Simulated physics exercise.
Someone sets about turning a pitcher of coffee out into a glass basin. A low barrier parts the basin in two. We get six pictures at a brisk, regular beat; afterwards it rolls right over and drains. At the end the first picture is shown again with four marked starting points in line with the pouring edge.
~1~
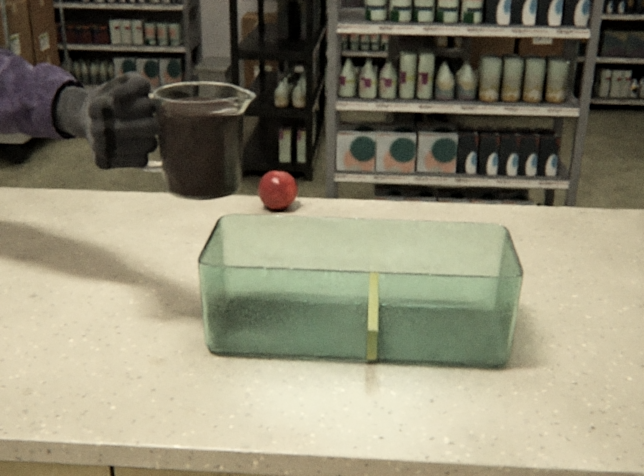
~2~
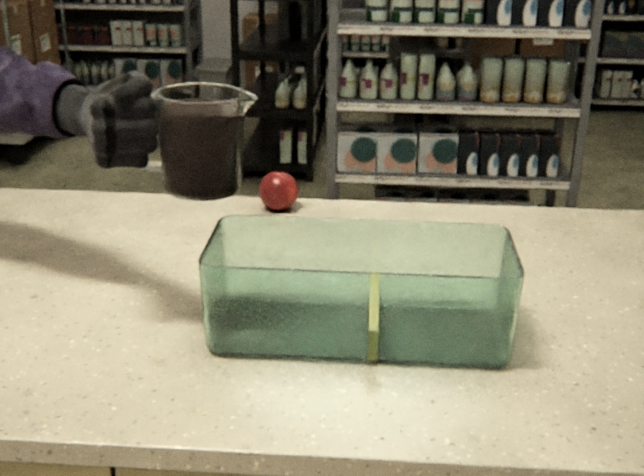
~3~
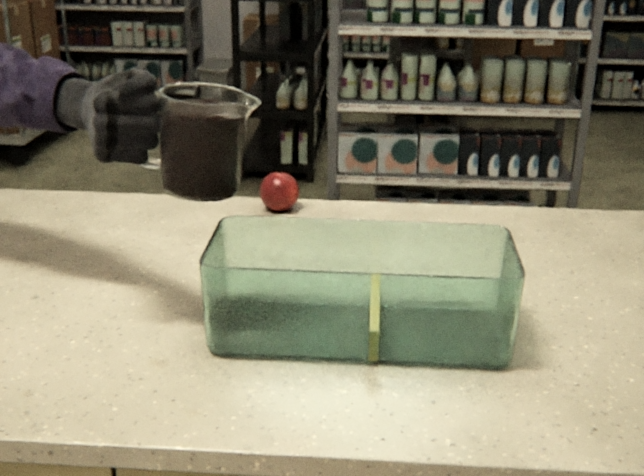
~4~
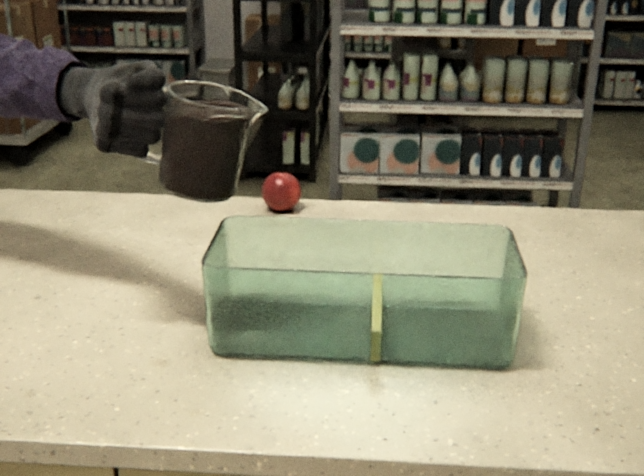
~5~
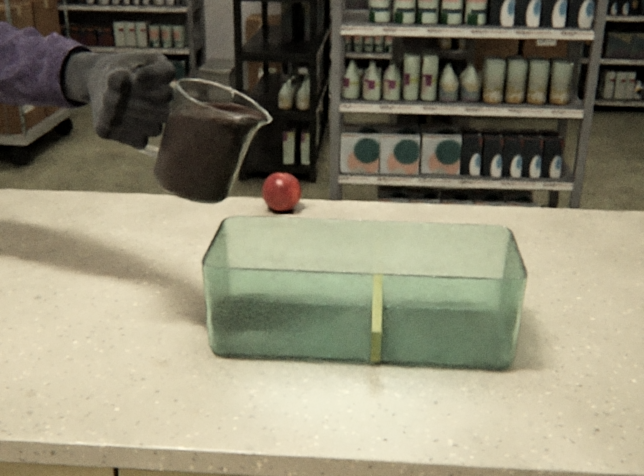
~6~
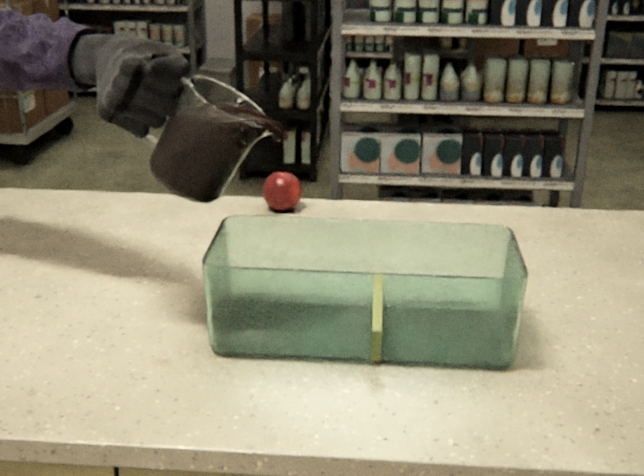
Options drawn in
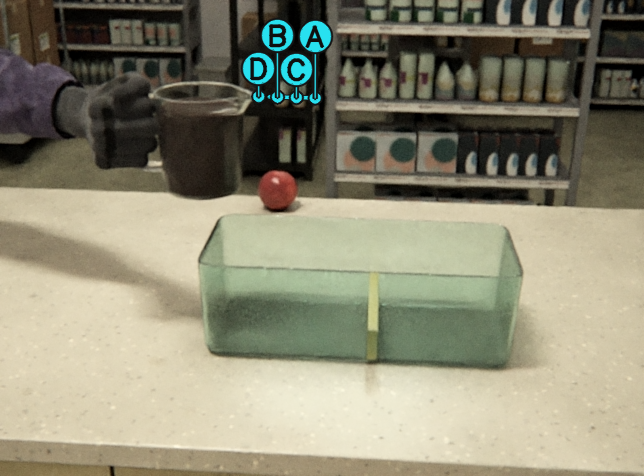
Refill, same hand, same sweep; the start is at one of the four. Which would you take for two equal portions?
The answer is spot A.
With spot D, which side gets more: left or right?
The left one.
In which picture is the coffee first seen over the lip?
In picture 6.
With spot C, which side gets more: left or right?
More ends on the left.
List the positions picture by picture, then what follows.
The first frame shows upright, lip at (254, 96); basin from (206, 349) to (509, 363); top of the wall at (374, 301); nothing has left yet.
The second frame shows upright, lip at (255, 98); nothing has left yet.
The third frame shows tipped about 5°, lip at (259, 103); nothing has left yet.
The fourth frame shows tipped about 12°, lip at (266, 110); nothing has left yet.
The fifth frame shows tipped about 20°, lip at (271, 120); nothing has left yet.
The sixth frame shows tipped about 30°, lip at (275, 131); coffee is over the lip, down to (278, 137).
In cyan, A at (315, 98); B at (277, 97); C at (296, 97); D at (258, 96).
For spot A, about 51 % ends left of the wall and 48 % right of it.
For spot B, about 93 % ends left of the wall and 5 % right of it.
For spot C, about 84 % ends left of the wall and 15 % right of it.
For spot D, about 93 % ends left of the wall and 5 % right of it.
